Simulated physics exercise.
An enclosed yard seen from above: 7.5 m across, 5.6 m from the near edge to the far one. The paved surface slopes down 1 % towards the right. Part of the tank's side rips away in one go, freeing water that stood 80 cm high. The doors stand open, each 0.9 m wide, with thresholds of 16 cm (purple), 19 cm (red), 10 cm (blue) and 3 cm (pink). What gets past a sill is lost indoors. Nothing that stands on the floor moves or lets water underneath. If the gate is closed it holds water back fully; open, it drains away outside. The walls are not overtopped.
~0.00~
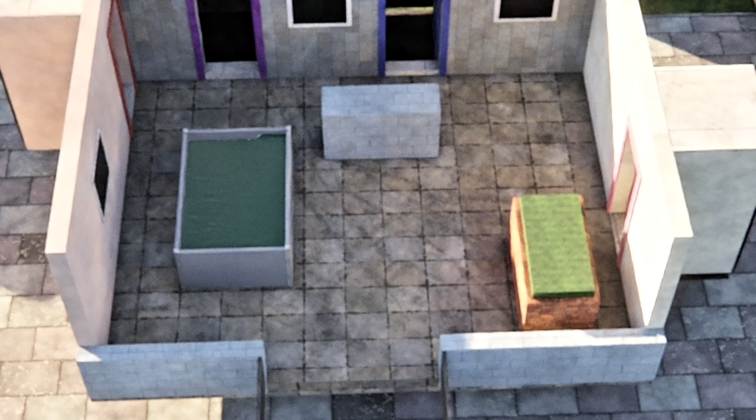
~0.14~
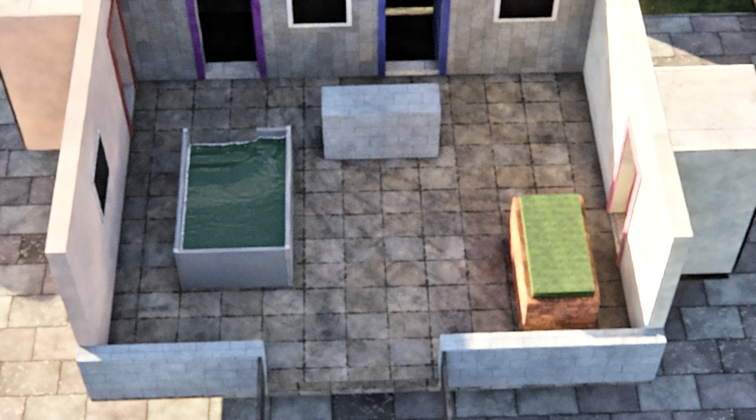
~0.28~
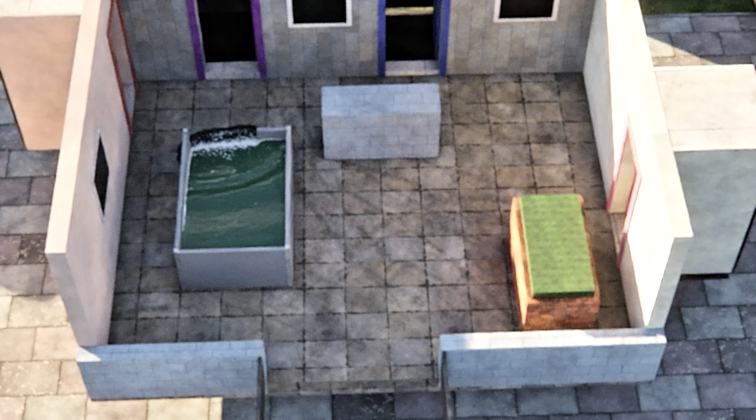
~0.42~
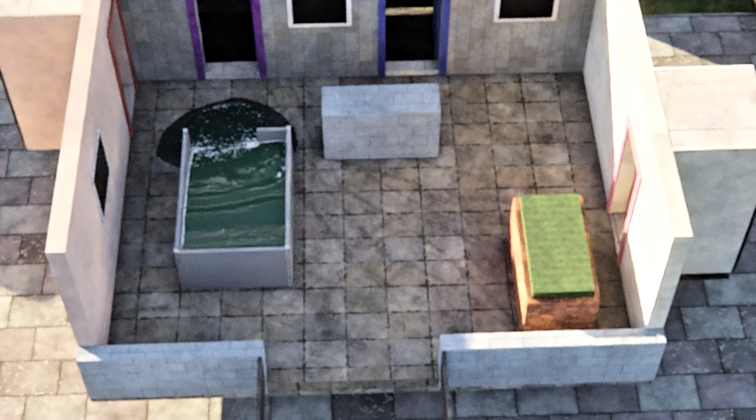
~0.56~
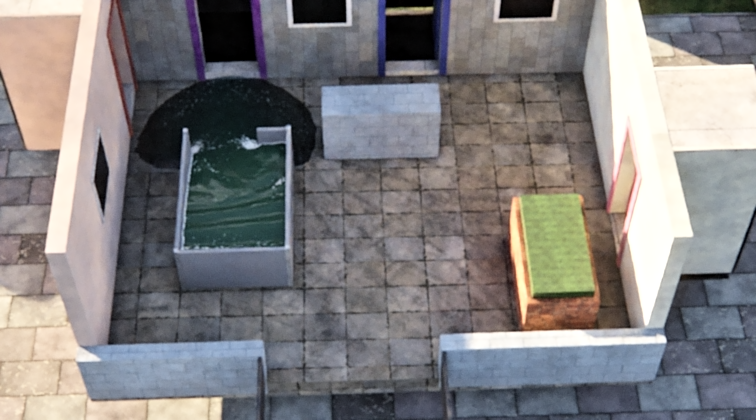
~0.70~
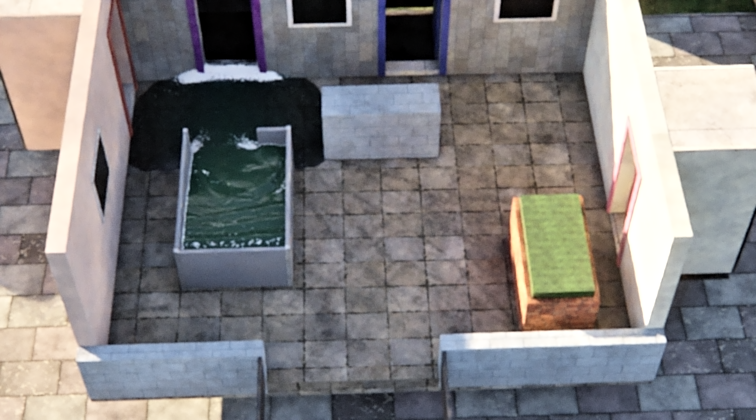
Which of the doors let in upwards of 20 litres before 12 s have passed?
Within that time: At the purple door it passes the limit; at the red door it exceeds the limit; at the blue door it stays under the limit; at the pink door it exceeds the limit.
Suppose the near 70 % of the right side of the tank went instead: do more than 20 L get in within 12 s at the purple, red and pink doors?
Against that limit: Purple below, red under, pink past it.
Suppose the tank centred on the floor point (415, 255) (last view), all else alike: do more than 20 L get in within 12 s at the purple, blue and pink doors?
Against that limit: Purple not over, blue under, pink above.
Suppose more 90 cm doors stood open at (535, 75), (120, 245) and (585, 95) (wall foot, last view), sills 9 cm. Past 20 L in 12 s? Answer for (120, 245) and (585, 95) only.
In turn: Under, past it.
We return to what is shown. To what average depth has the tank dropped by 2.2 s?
About 37 cm.
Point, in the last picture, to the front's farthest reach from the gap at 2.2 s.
Near (526, 73).
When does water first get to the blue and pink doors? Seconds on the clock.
Arrival: Blue 1.4 s, pink 4.0 s.
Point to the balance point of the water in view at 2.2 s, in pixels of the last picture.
Near (240, 168).
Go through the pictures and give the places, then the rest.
The first frame shows the tank at (235, 191) is whole and still, 80 cm deep.
In the second frame, the front is at a hidden place, 0.6 m from the gap on the tank's far side; 0.3 m2 of floor is under water; 80 cm left at the back of the tank.
In the third frame, the front is at a hidden place, 0.9 m from the gap on the tank's far side; 1.0 m2 of floor is under water; 80 cm left at the back of the tank.
In the fourth frame, the front is at (245, 103), 1.4 m from the gap on the tank's far side; 2.2 m2 of floor is under water; 80 cm left at the back of the tank.
In the fifth frame, water pours out on the tank's far side and has run 2.0 m, to (253, 79); typically 6 cm deep outside, 74 cm at the tank's back.
In the sixth frame, water pours out on the tank's far side and has run 2.2 m, to (297, 78); typically 6 cm deep outside, 67 cm at the tank's back.
After 1.4 s water covers 20 % of the floor and is deepest (50 cm) near (137, 81); purple door 25 cm at the sill, 117 L in, red door 32 cm at the sill, 2 L in, blue door 2 cm at the sill, 0 L in, pink door not reached.
After 2.2 s water covers 25 % of the floor and is deepest (40 cm) near (224, 79); purple door 37 cm at the sill, 254 L in, red door 30 cm at the sill, 45 L in, blue door 7 cm at the sill, 0 L in, pink door not reached.
After 3.5 s water covers 40 % of the floor and is deepest (24 cm) near (224, 79); purple door 23 cm at the sill, 363 L in, red door 23 cm at the sill, 83 L in, blue door 6 cm at the sill, 0 L in, pink door not reached.
After 7.0 s water covers 70 % of the floor and is deepest (20 cm) near (571, 80); purple door 12 cm at the sill, 396 L in, red door 10 cm at the sill, 88 L in, blue door 4 cm at the sill, 0 L in, pink door 5 cm at the sill, 2 L in.
After 12.0 s water covers 100 % of the floor and is deepest (14 cm) near (633, 358); purple door 6 cm at the sill, 396 L in, red door 5 cm at the sill, 88 L in, blue door 4 cm at the sill, 0 L in, pink door 9 cm at the sill, 57 L in.
